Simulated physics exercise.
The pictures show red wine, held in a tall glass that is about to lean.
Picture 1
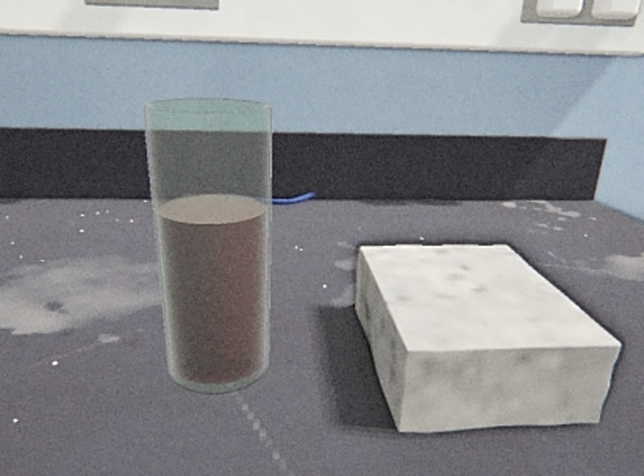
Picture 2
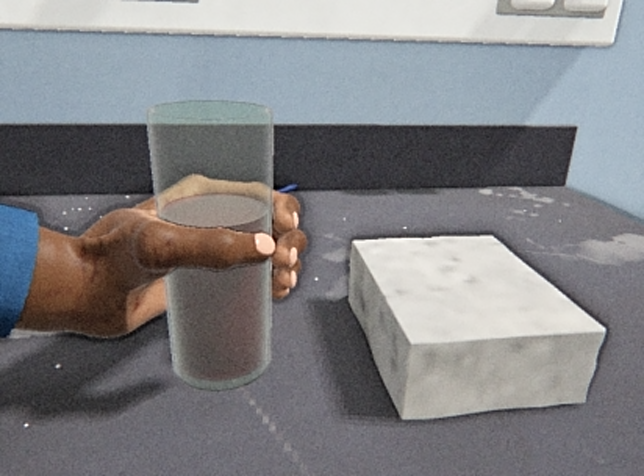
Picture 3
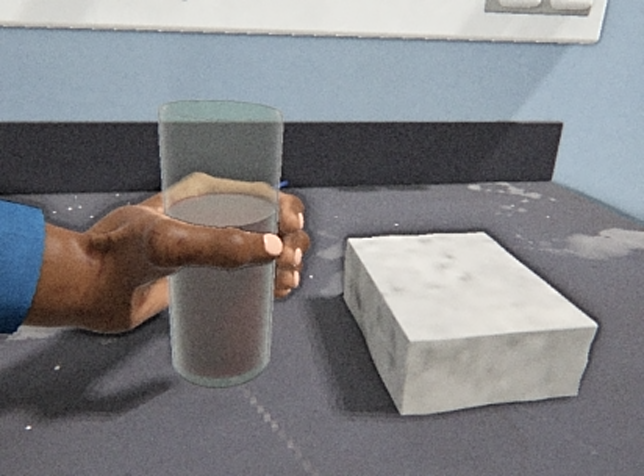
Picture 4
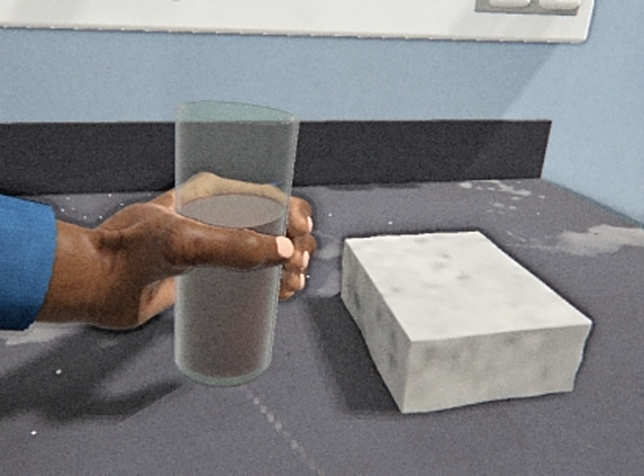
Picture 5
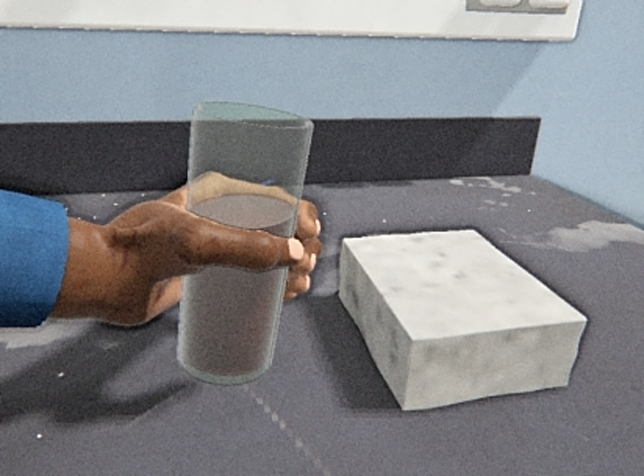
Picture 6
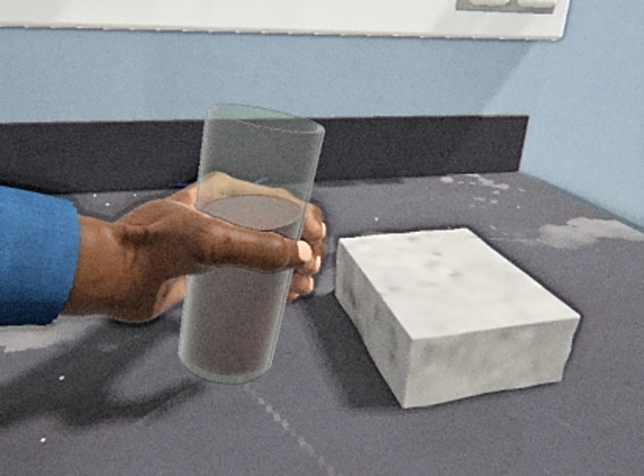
A tall glass about two thirds full of dark red liquid stood upright beside a pale block, then a hand in a blue sleeve gripped it and slowly leaned it right, towards the block.
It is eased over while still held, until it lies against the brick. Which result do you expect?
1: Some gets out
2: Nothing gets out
Nothing gets out (2).
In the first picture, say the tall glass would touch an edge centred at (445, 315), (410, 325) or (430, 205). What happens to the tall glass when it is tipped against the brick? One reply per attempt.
One by one, the answers are: Pours over, pours over and stays clean.
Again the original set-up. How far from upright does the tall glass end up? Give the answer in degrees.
Around 50°.
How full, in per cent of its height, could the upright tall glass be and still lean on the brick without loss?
Max fill: About 80 %.
Soon after, the tall glass leans by about 30°; nothing has left it.
Later, the tall glass leans by about 45°; nothing has left it.
In the end, the tall glass leans by about 50°, against the brick; nothing has left it.
